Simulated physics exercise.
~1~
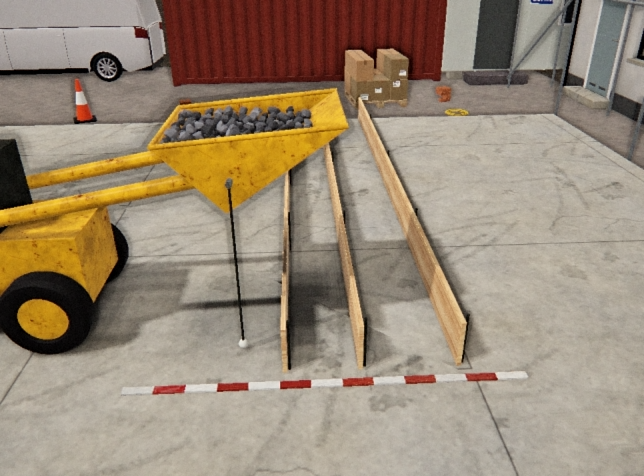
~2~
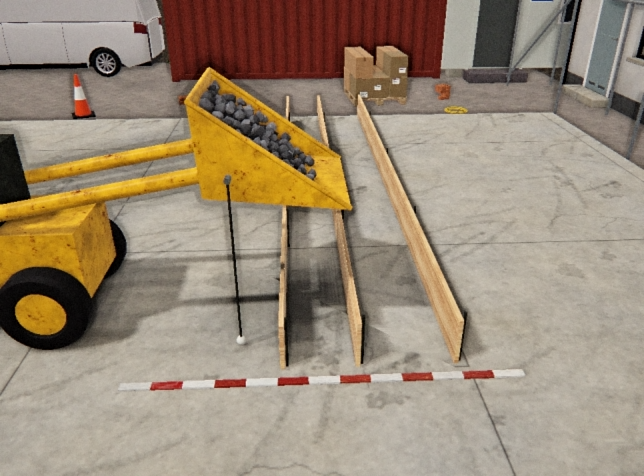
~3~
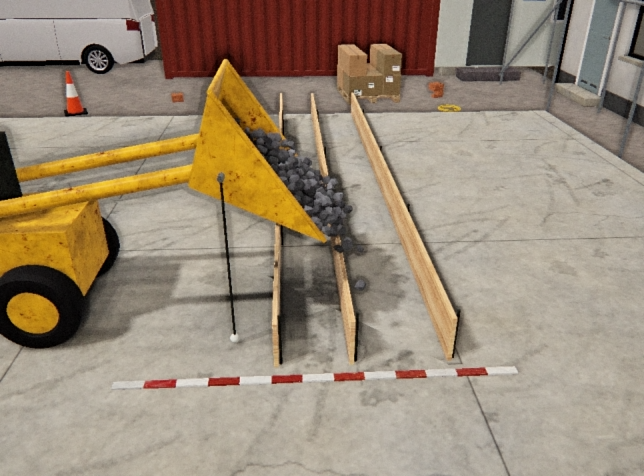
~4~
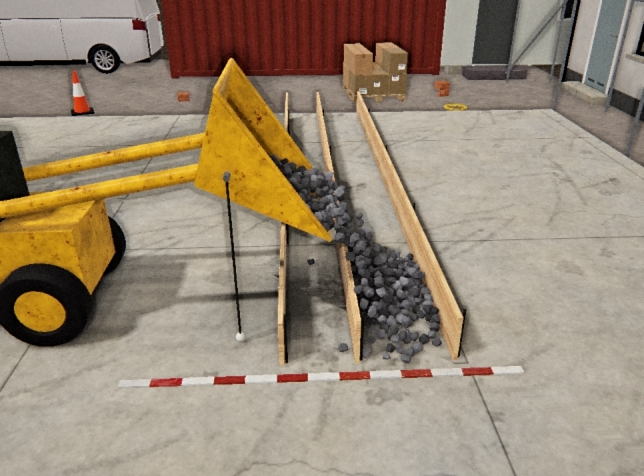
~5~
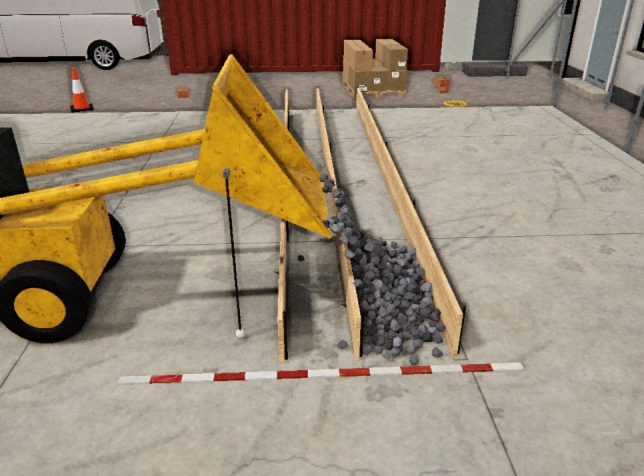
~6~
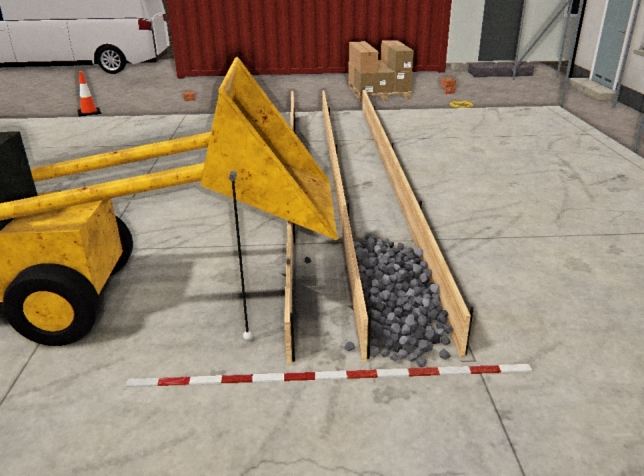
In a concrete yard, a yellow loader tipping its bucket and pouring dark grey stones into a pile between the right-hand planks.
